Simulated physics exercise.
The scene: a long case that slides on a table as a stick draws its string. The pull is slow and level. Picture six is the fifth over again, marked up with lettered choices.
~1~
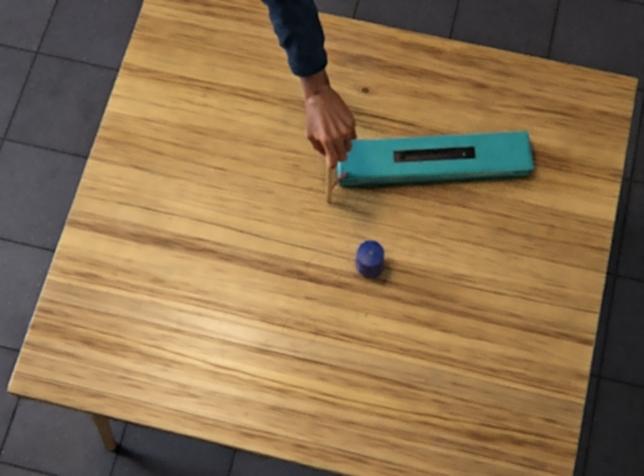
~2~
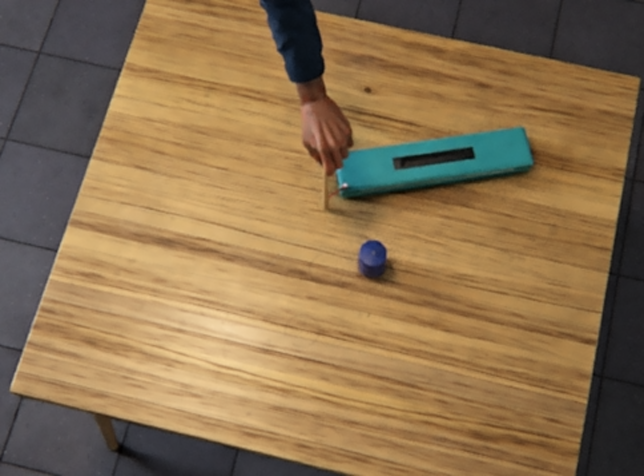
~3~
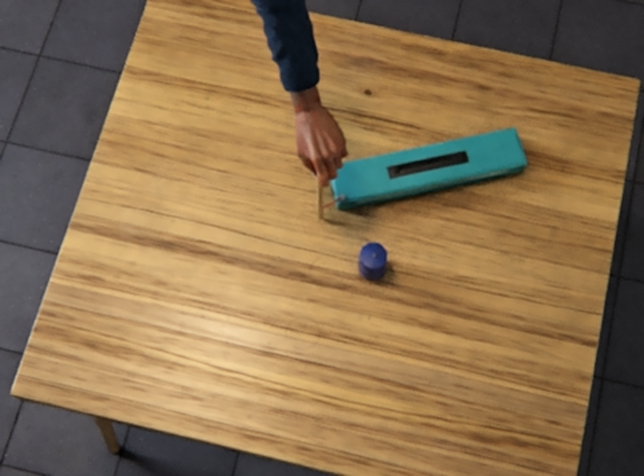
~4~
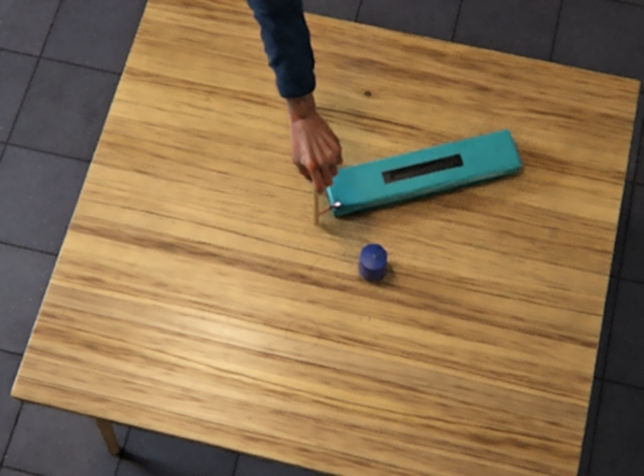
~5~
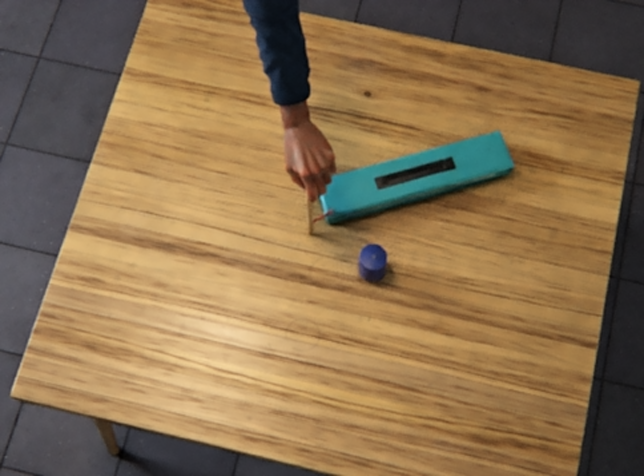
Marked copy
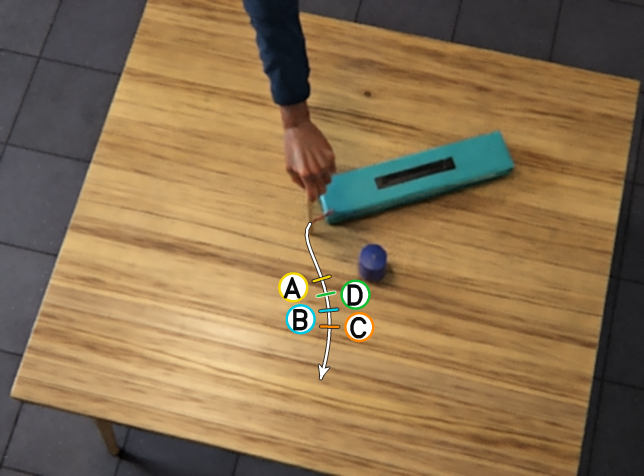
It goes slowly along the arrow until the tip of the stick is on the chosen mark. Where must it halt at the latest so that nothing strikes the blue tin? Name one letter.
At A, and not beyond.
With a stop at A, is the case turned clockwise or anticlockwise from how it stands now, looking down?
Anticlockwise.
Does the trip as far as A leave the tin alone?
Yes.
On the marked copy, A at (322, 279); B at (329, 310); C at (329, 327); D at (326, 294); the route from (310, 224) via (327, 301) to (321, 379).
Following A. Soon after the start, foot of the stick (308, 243), middle of the case (405, 181).
Later, foot of the stick (315, 262), middle of the case (402, 187).
In the end, foot of the stick (322, 279), middle of the case (399, 195); nothing has been touched.
As for the rest, B is too far, the tin has been hit; C is too far, the tin has been hit; D is too far, the tin has been hit.
